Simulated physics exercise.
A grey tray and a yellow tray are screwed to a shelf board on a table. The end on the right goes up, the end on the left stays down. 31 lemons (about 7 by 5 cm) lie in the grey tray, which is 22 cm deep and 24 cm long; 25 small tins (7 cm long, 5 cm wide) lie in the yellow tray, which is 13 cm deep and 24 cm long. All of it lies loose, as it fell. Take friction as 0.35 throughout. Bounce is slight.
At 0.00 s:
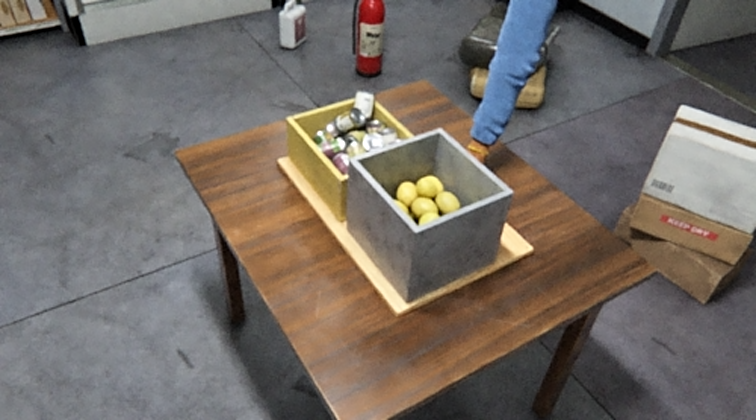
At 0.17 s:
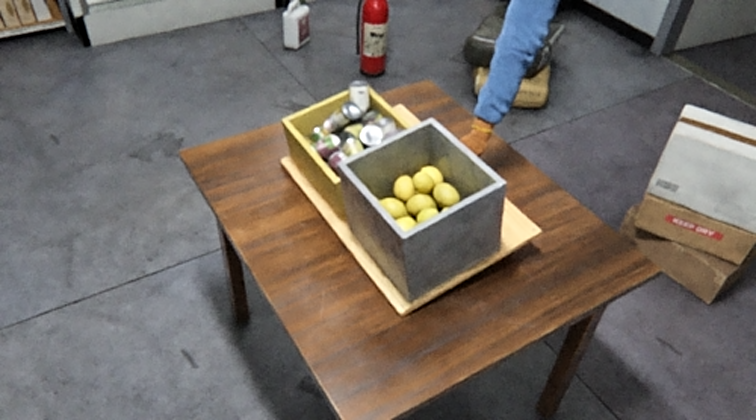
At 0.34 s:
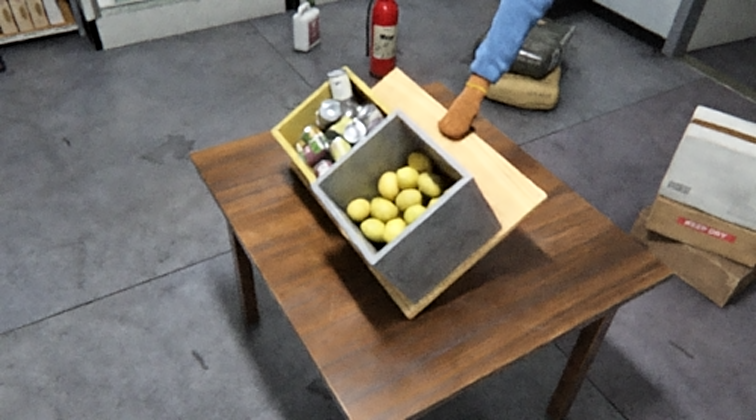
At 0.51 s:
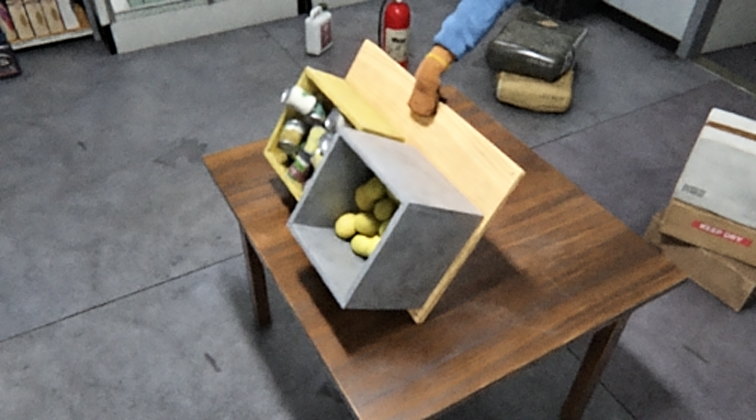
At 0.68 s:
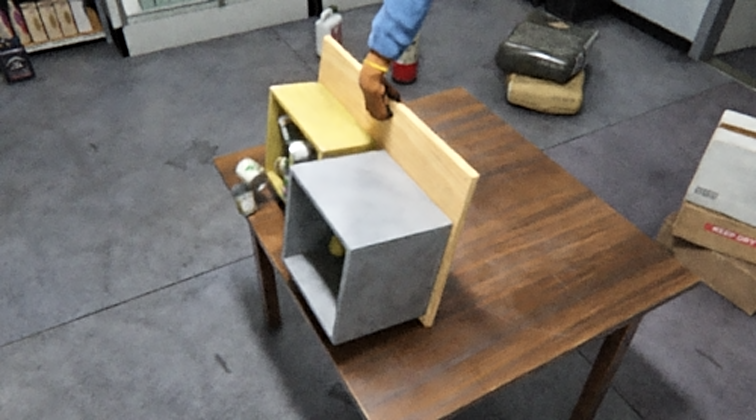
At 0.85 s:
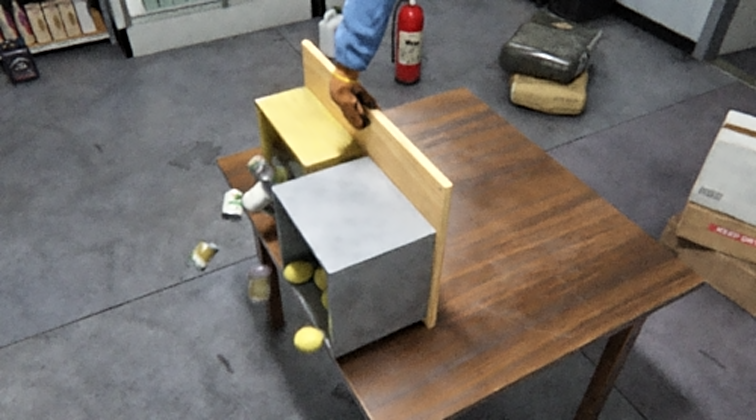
To begin with, a grey tray of round yellow objects and a yellow tray of small tins sit on a board on a wooden table. A gloved hand raises the board's right side until it stands upright, as the contents slide left, and first tins, then yellow objects drop out.
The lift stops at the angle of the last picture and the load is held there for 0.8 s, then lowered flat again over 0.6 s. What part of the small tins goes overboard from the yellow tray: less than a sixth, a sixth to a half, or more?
Out of the yellow tray go upwards of half of the small tins.
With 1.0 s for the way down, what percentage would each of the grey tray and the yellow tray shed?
In that case grey tray 40, yellow tray 70 per cent.
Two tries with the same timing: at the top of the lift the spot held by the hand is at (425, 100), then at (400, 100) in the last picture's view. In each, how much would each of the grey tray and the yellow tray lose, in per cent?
Grey tray 0 then 0, yellow tray 20 then 40 per cent.
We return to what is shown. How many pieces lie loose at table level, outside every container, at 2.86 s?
Some 2 pieces.
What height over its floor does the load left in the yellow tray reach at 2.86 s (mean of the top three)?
Roughly 7 cm high.
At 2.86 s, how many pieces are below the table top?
About 25.
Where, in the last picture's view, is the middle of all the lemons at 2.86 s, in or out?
At about (430, 253).
After 1.17 s, tilt 90°; 6 of 31 out of the grey tray and 14 of 25 out of the yellow tray.
After 1.57 s, tilt 90°; 11 of 31 out of the grey tray and 16 of 25 out of the yellow tray.
After 2.13 s, tilt 9°; 11 of 31 out of the grey tray and 17 of 25 out of the yellow tray.
Final count (at 2.86 s), 11 of 31 out of the grey tray and 17 of 25 out of the yellow tray. Asked share, 17 of 25, 68 per cent.
